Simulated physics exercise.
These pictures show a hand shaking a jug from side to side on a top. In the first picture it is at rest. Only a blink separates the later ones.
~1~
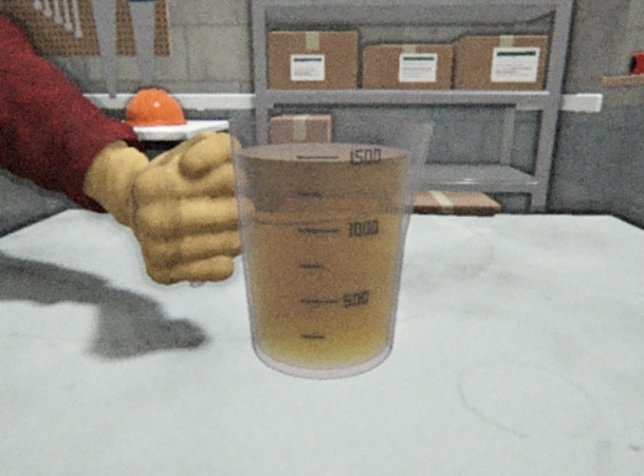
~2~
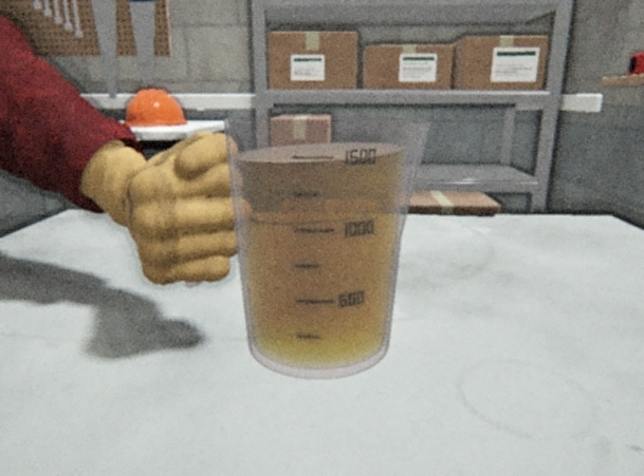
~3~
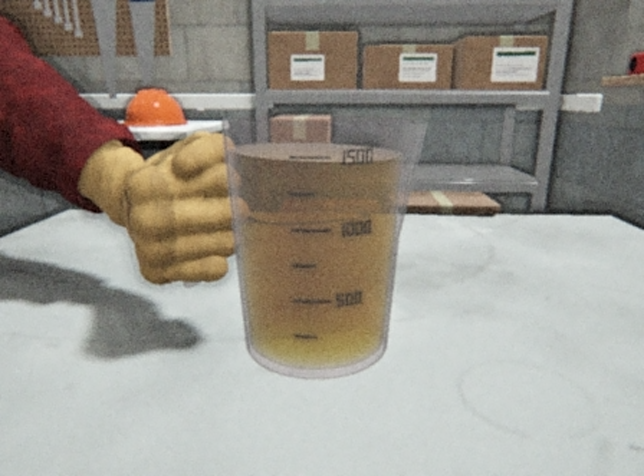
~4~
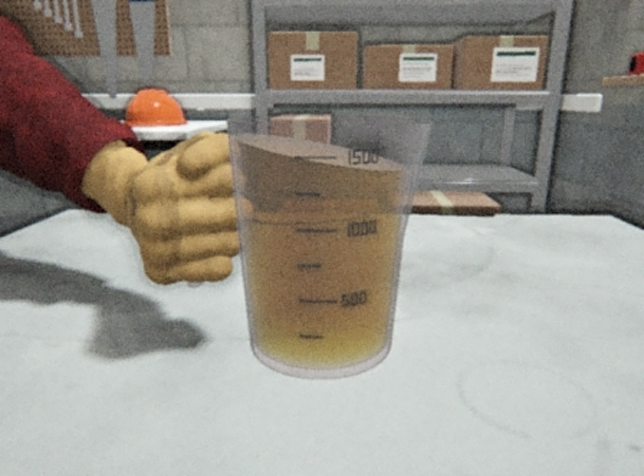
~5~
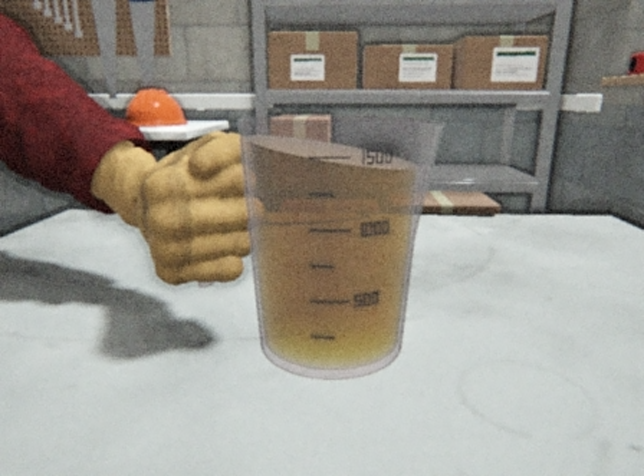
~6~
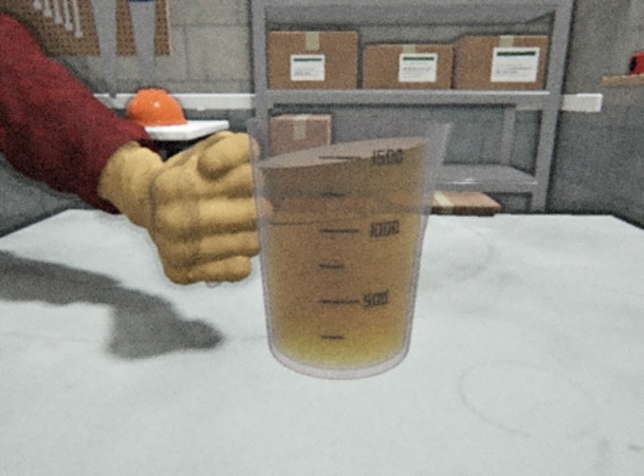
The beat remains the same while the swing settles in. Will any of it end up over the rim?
Yes.
Next, the highest wave so far goes over the rim.
Finally, the highest wave so far goes over the rim; some is on the top.
